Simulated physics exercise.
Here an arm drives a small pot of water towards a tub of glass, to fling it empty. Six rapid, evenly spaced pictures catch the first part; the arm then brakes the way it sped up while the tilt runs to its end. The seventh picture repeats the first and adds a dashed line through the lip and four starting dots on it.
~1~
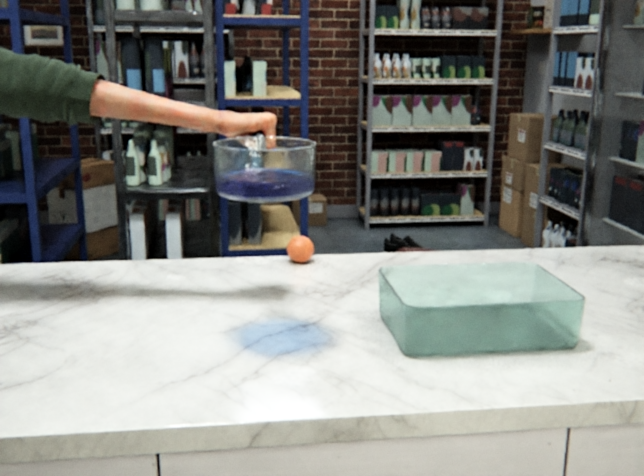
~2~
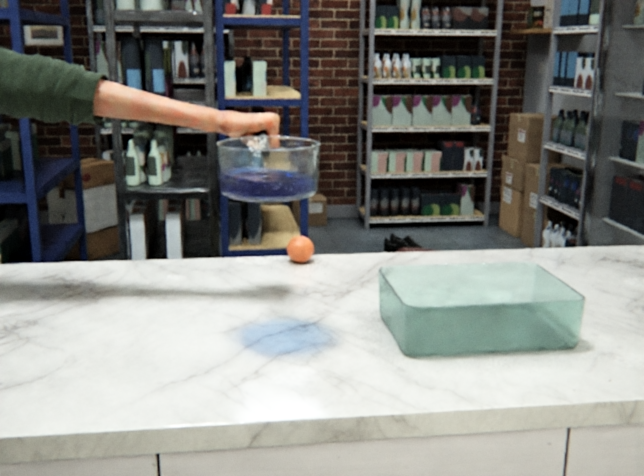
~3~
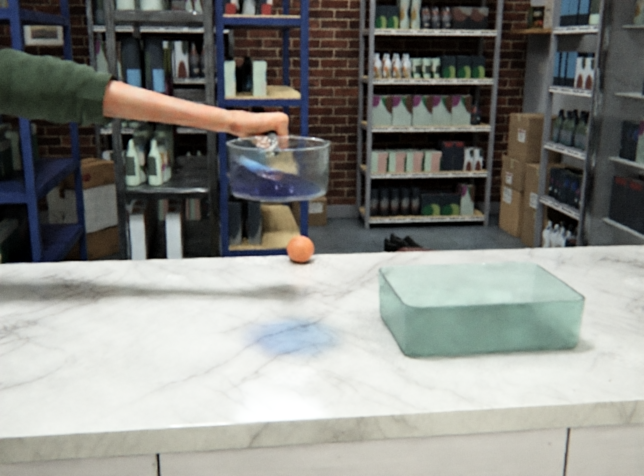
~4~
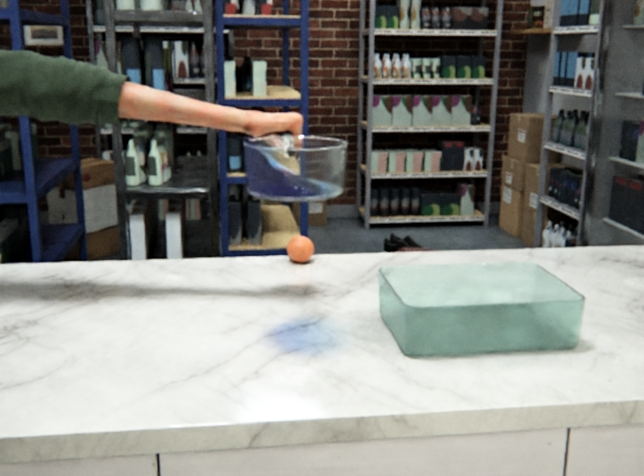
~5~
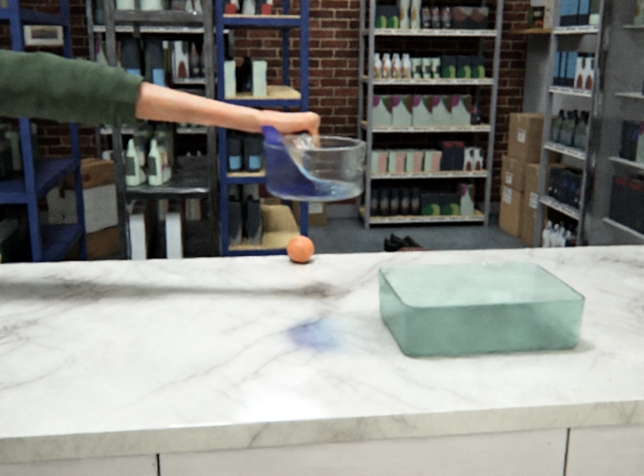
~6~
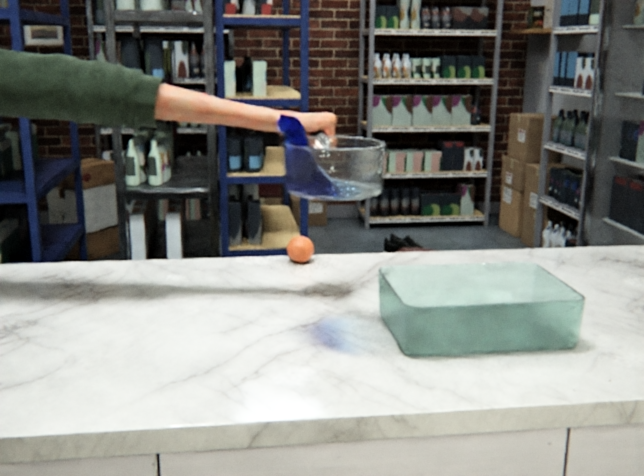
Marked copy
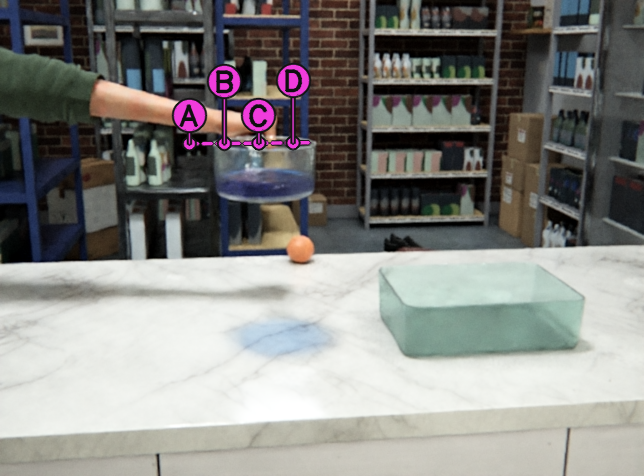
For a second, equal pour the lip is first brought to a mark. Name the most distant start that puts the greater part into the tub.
Choose D.
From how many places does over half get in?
One of them.
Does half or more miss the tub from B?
Yes, that goes wrong.
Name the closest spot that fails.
C.
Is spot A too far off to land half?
Yes, it does.
In magenta, A at (189, 143); B at (224, 143); C at (258, 143); D at (293, 142).
With A, about 7 % lands in the tub, 89 % falls short and 4 % goes beside or beyond.
With B, about 8 % lands in the tub, 84 % falls short and 8 % goes beside or beyond.
With C, about 17 % lands in the tub, 68 % falls short and 15 % goes beside or beyond.
With D, about 65 % lands in the tub, 15 % falls short and 19 % goes beside or beyond.
